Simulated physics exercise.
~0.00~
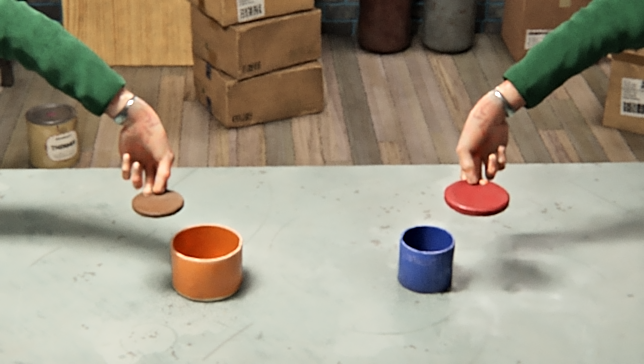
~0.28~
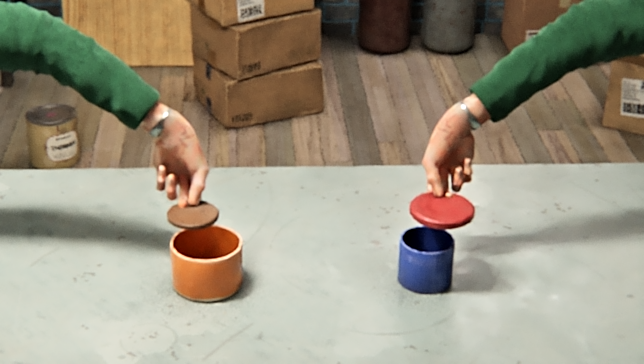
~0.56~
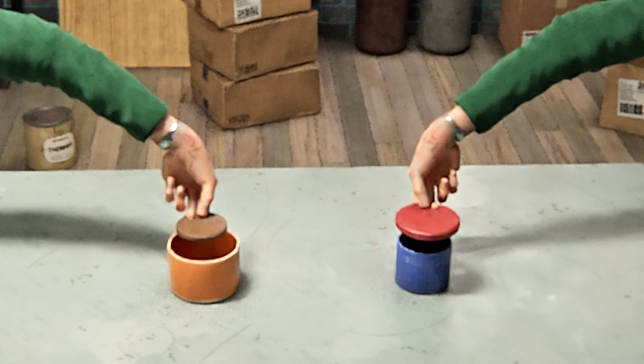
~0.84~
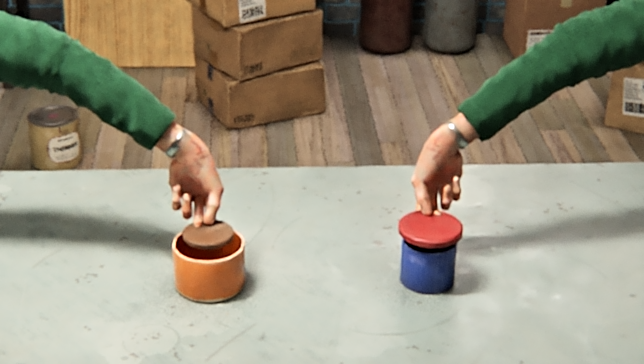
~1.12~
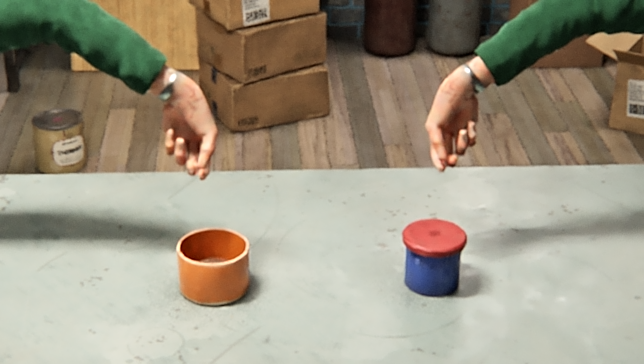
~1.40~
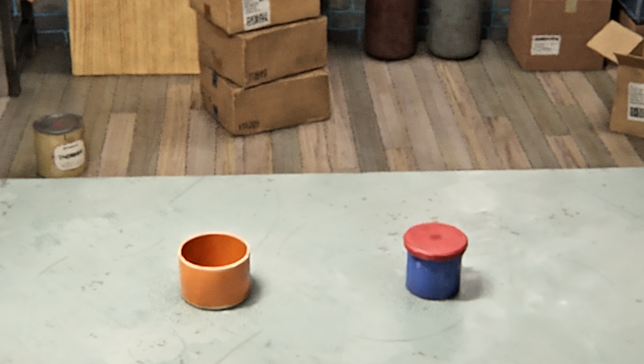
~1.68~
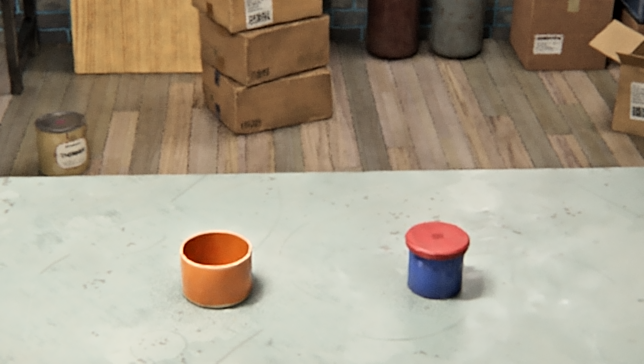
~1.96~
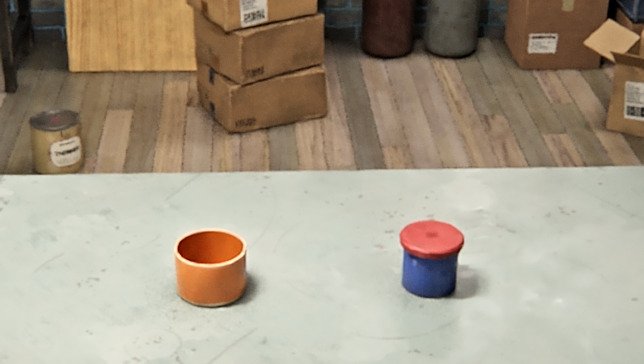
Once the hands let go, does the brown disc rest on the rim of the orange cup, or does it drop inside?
It drops inside. The brown disc is small enough to slip past the rim of the orange cup, and it ends up out of sight.
